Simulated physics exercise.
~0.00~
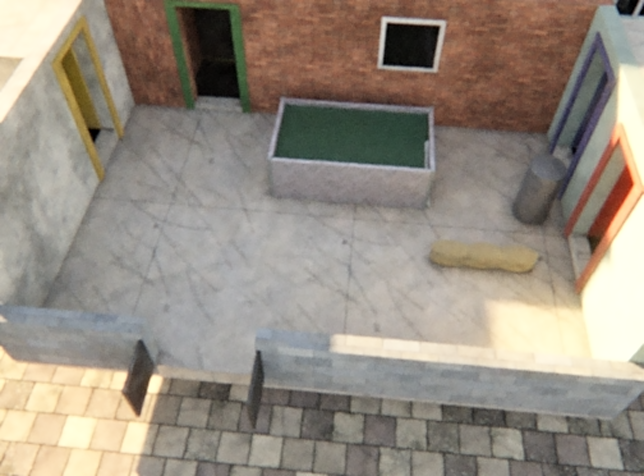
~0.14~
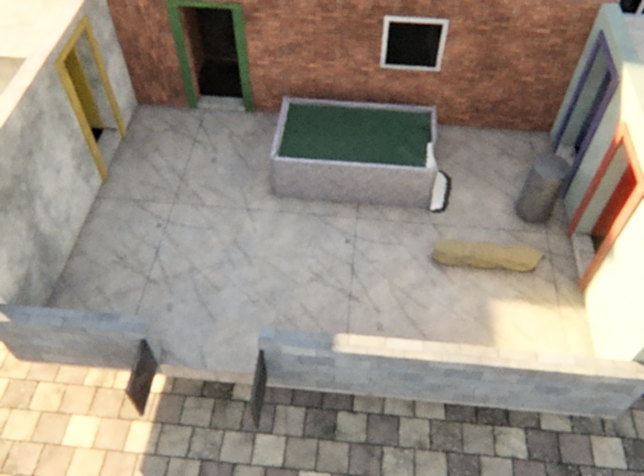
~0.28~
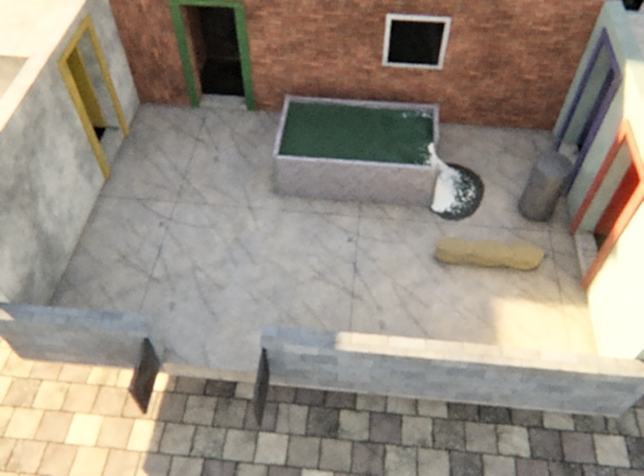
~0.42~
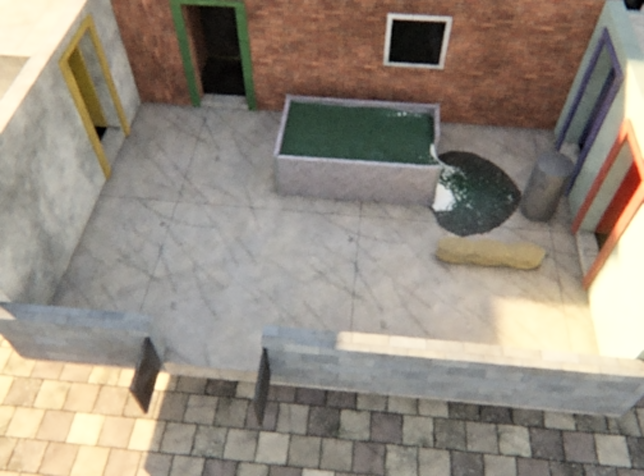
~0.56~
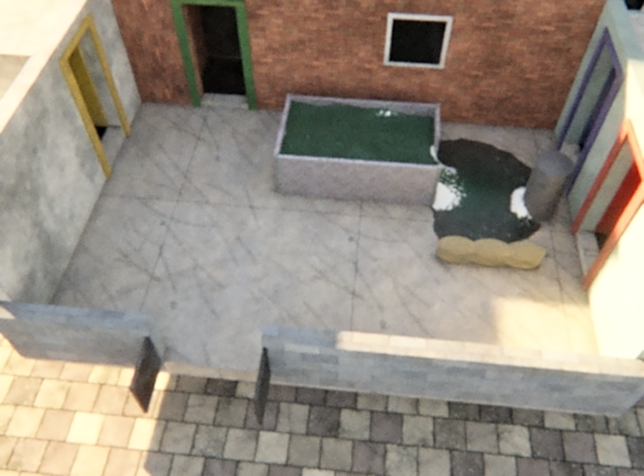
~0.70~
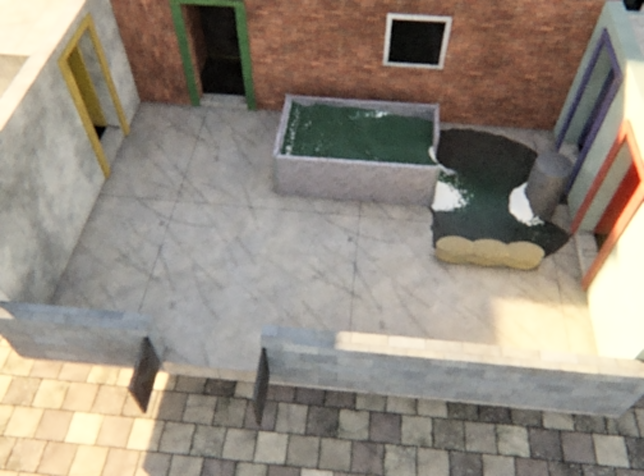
Dark green water poured from the right end of a raised tank in a walled yard, spreading across the floor in a widening pool, meeting the sandbags and then surrounding the foot of a grey column.
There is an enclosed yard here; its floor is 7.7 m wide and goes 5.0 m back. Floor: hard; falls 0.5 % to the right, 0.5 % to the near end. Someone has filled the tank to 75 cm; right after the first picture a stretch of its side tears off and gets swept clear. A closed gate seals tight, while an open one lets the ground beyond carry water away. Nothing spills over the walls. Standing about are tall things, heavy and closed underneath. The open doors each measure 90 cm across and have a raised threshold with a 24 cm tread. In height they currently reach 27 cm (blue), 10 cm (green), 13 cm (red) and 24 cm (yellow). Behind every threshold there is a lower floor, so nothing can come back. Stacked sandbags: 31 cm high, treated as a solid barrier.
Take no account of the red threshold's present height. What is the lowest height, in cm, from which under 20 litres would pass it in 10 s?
31 cm.
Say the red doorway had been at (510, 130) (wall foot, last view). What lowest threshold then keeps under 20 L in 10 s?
Minimum: About 19 cm.
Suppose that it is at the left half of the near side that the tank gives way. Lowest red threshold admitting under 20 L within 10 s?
Then the minimum is about 6.5 cm.
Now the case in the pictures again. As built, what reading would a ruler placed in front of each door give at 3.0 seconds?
Lab note, cm: Blue 27; green 0; red 22; yellow 0.
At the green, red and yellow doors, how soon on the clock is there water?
Green = 4.0 s, red = 0.8 s, yellow = 5.5 s.
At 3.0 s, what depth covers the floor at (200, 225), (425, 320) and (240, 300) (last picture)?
The depths come to about 0, 0 and 0 cm.
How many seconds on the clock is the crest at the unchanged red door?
2.8 s.
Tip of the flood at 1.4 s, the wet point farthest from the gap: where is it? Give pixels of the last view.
I'd put the front's tip around (584, 327).
After 1.4 s water covers 15 % of the floor, deepest (40 cm) near (439, 192); 13 cm at the red door, 13 litres in over its 13 cm threshold.
After 3.0 s water covers 30 % of the floor, deepest (33 cm) near (548, 135); 22 cm at the red door, 166 litres in over its 13 cm threshold.
After 10.0 s water covers 95 % of the floor, deepest (13 cm) near (517, 207); 11 cm at the red door, 259 litres in over its 13 cm threshold.
At the red door as built, the water arrived by 0.9 s and peaked near 22 cm at 2.8 s.
With a threshold of 26 cm, 45 litres would have come in within the 10 s; with 35.5 cm, 6 litres. So under 20 litres takes about 31 cm.
